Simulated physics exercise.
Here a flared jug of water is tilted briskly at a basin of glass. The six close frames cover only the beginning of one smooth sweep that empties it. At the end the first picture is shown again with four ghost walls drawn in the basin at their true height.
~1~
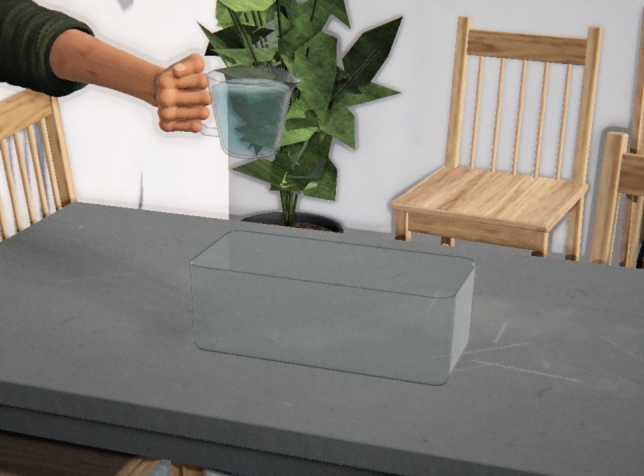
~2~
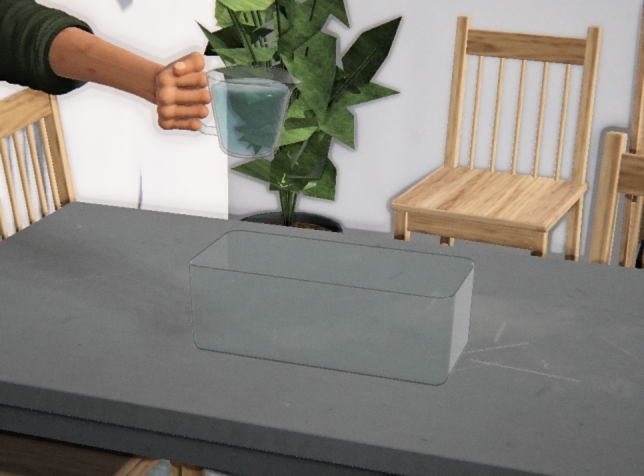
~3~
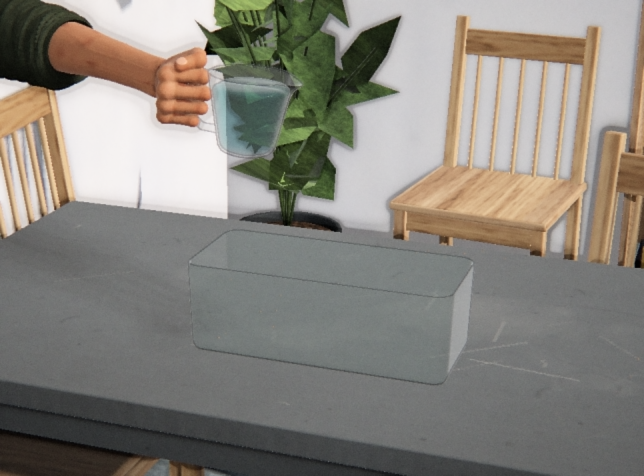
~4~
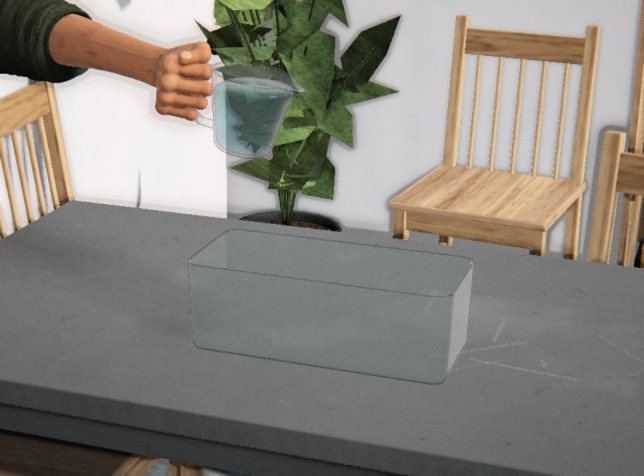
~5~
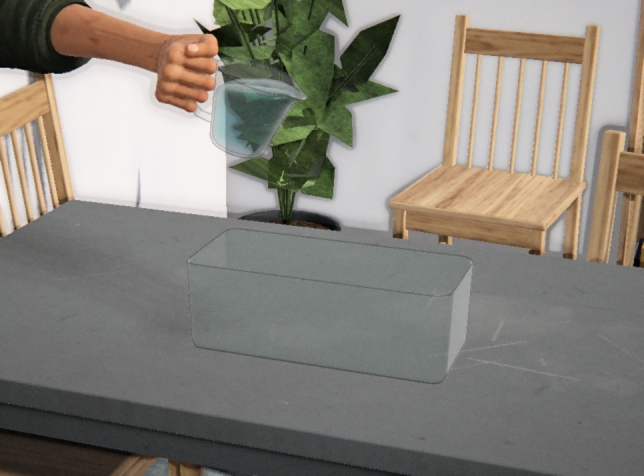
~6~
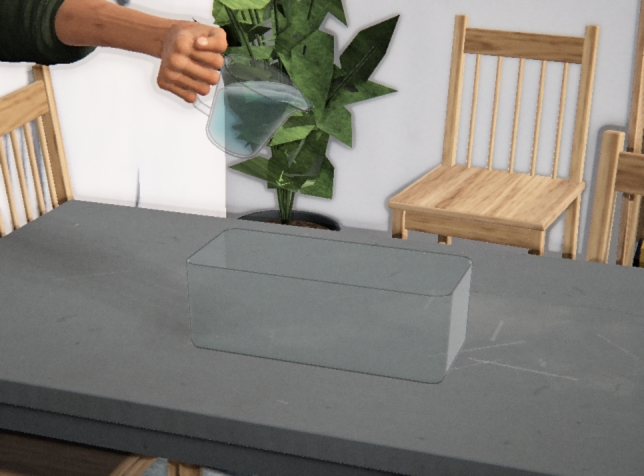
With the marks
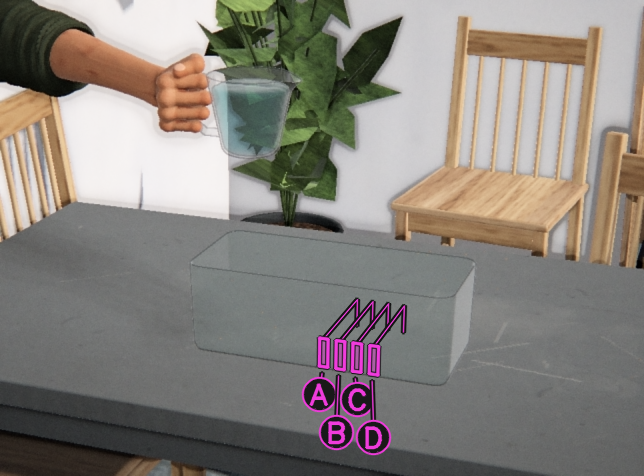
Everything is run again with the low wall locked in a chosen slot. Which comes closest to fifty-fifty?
Choose B.
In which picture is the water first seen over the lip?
Picture 6.
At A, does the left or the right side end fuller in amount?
The right side.
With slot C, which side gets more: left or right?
The left one.
On the marked copy, A at (322, 373); B at (338, 375); C at (355, 378); D at (372, 380).
If A is chosen, about 19 % ends left of the wall and 79 % right of it.
If B is chosen, about 56 % ends left of the wall and 43 % right of it.
If C is chosen, about 86 % ends left of the wall and 10 % right of it; 4 % is lost outside.
If D is chosen, about 90 % ends left of the wall and 6 % right of it; 4 % is lost outside.
